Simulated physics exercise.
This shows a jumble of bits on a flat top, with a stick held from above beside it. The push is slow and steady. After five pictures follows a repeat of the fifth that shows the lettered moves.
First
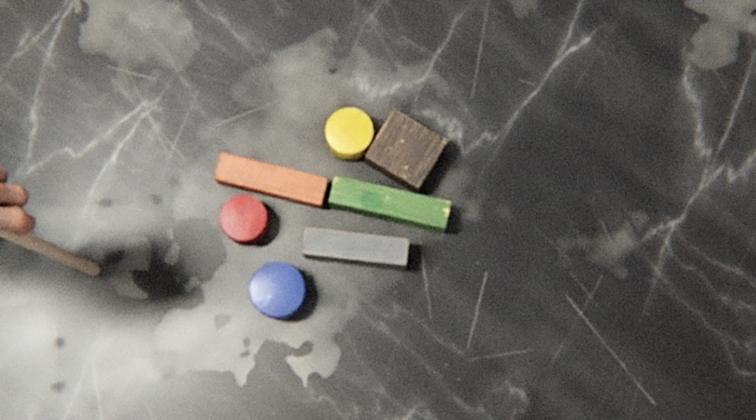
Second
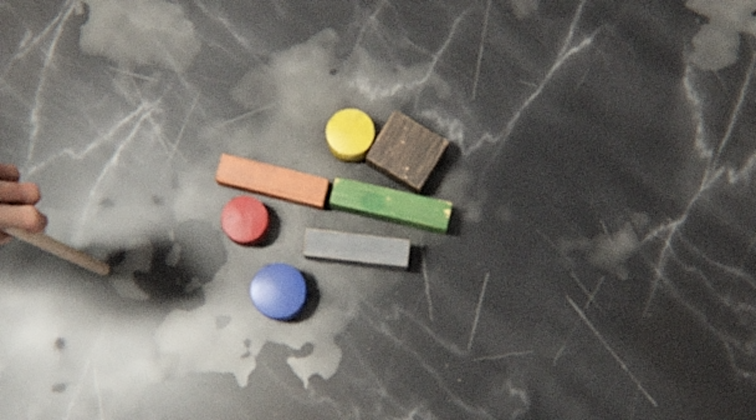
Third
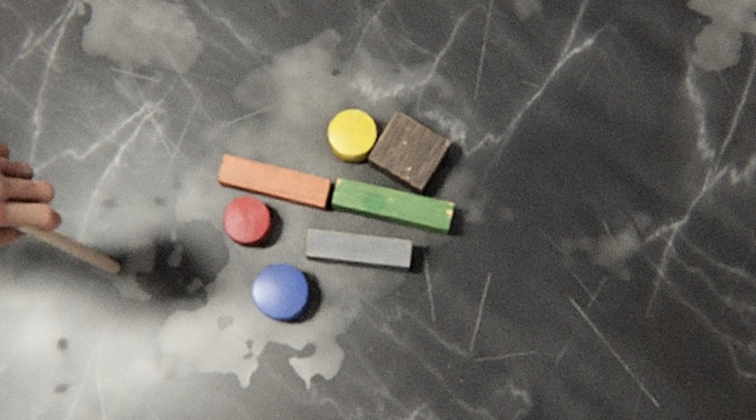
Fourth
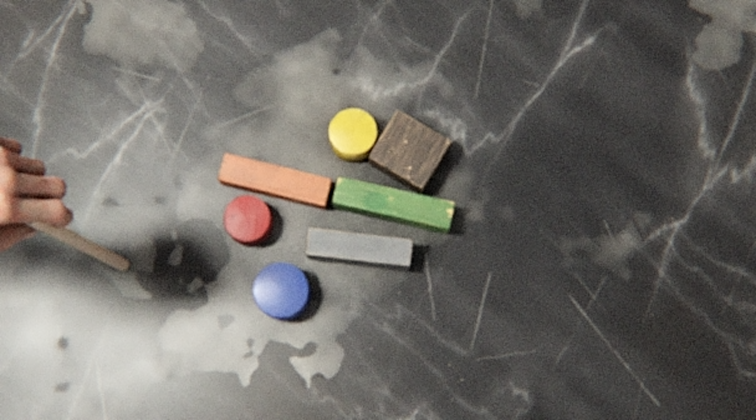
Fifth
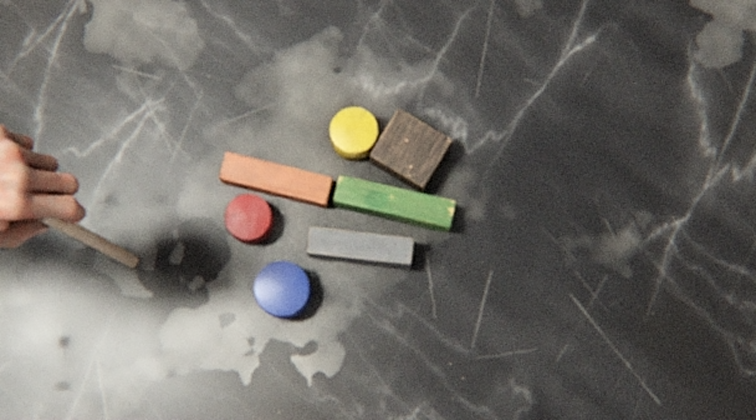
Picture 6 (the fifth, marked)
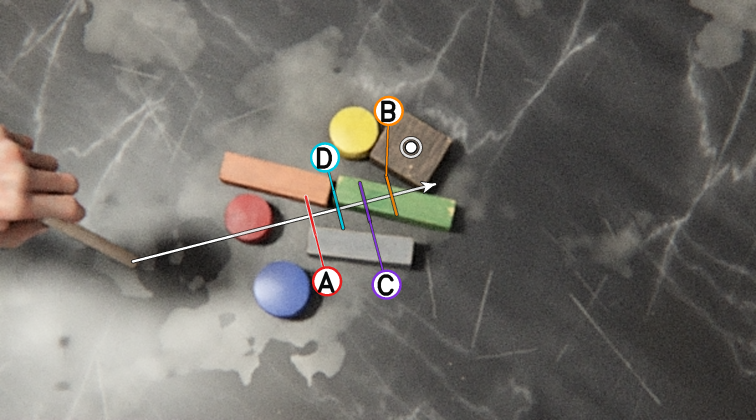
A hand at the left edge holds a thin stick over a dark, white-veined marbled surface seen from directly above. Near the middle lie a yellow tin beside a black-brown block, an orange bar end to end with a green one, a grey bar beneath, and red and blue tins to the lower left. The hand slowly moves the stick rightward, still short of the pieces, which barely shift in view.
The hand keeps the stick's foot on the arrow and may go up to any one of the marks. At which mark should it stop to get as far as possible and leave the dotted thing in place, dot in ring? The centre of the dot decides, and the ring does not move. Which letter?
No farther than C.
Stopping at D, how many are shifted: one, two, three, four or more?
It has moved two.
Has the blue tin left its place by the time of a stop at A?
No.
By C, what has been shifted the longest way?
It is the red tin.
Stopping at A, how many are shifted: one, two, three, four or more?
Two.
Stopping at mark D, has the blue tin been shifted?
By then, no.
On the marked copy, A at (311, 216); B at (391, 195); C at (365, 202); D at (338, 209); the arrow from (133, 262) to (435, 185); the white dot at (411, 147).
With C. Early on, foot of the stick (216, 241).
Further on, foot of the stick (300, 219); red tin (296, 188); orange bar (286, 146).
At the end, foot of the stick (365, 202); red tin (296, 187); orange bar (285, 145); the dot is still in its ring.
As for the rest, A keeps the dot in but is short; B shifts the dotted thing to (425, 140); D keeps the dot in but is short.
